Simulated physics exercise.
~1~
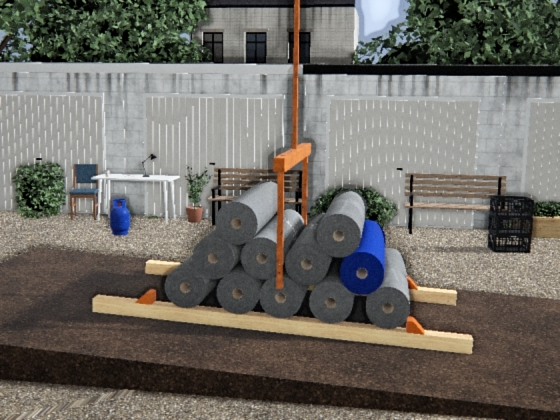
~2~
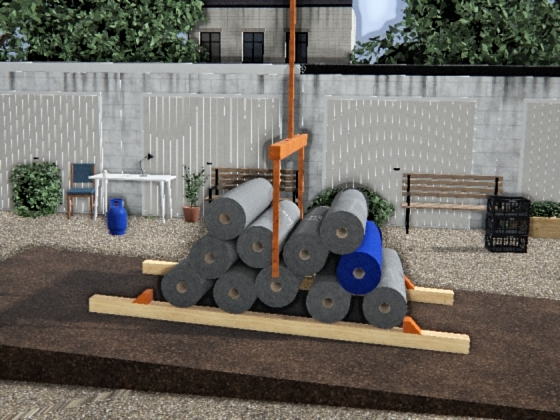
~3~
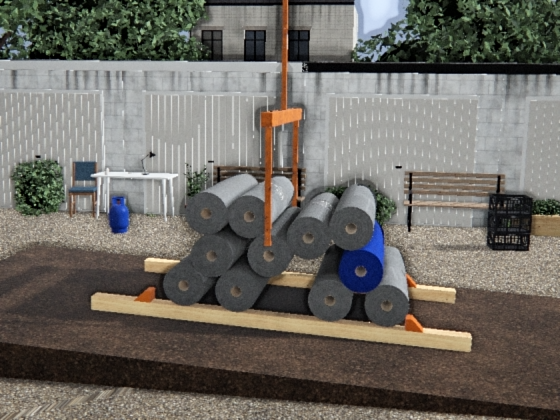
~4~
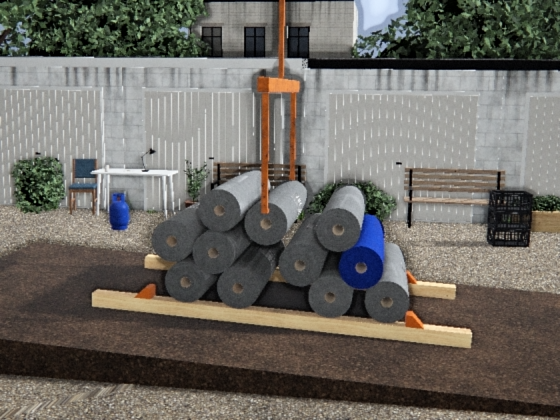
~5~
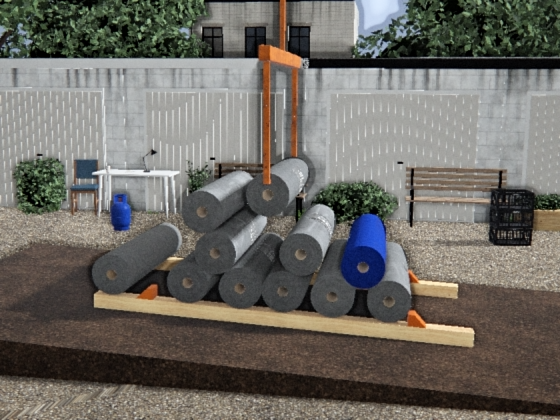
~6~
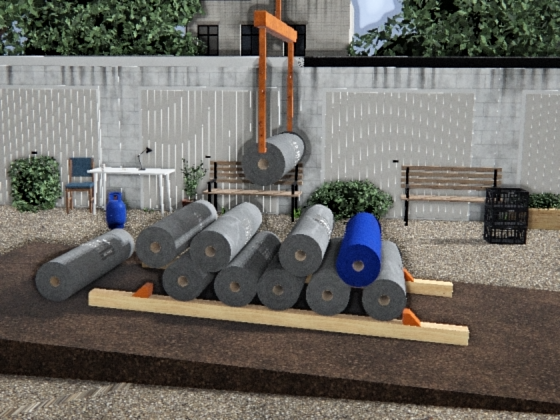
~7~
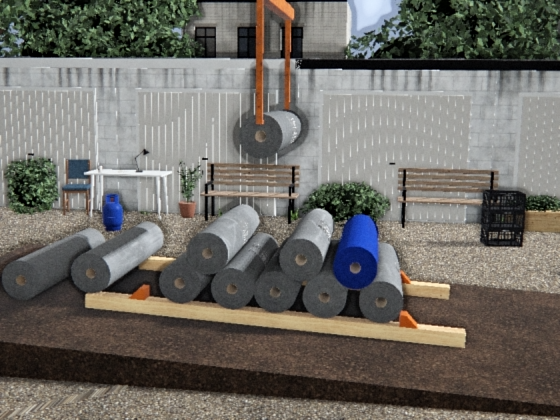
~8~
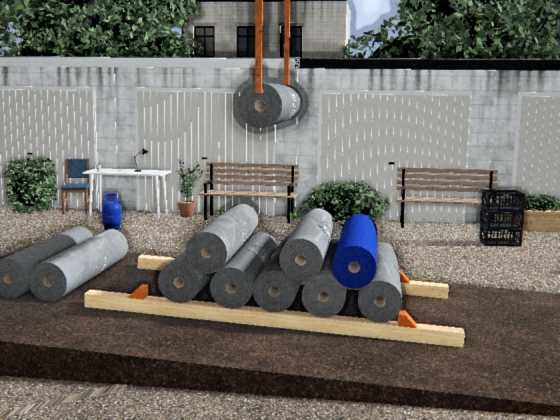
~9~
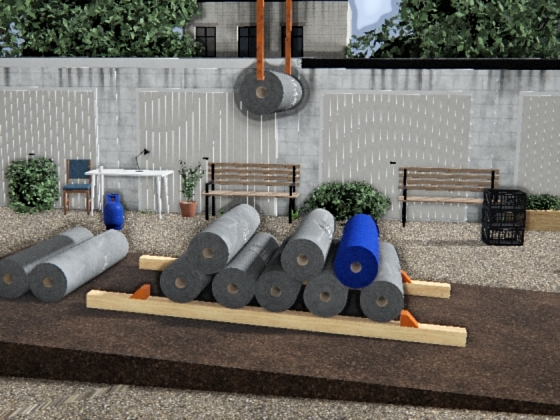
In a gravel yard before a concrete wall, a stack of dark grey rolls and one blue roll rests on wooden bearers over brown soil. An orange lifting frame hooks a grey roll low in the stack and draws it upward, raising the rolls resting above it. As it climbs free, rolls on the left side tumble and settle again, and two roll off the bearers to the left. The hooked roll keeps rising in front of the wall. At the end it hangs above the stack, two grey rolls lie on the ground at left, and the blue roll remains in its place.
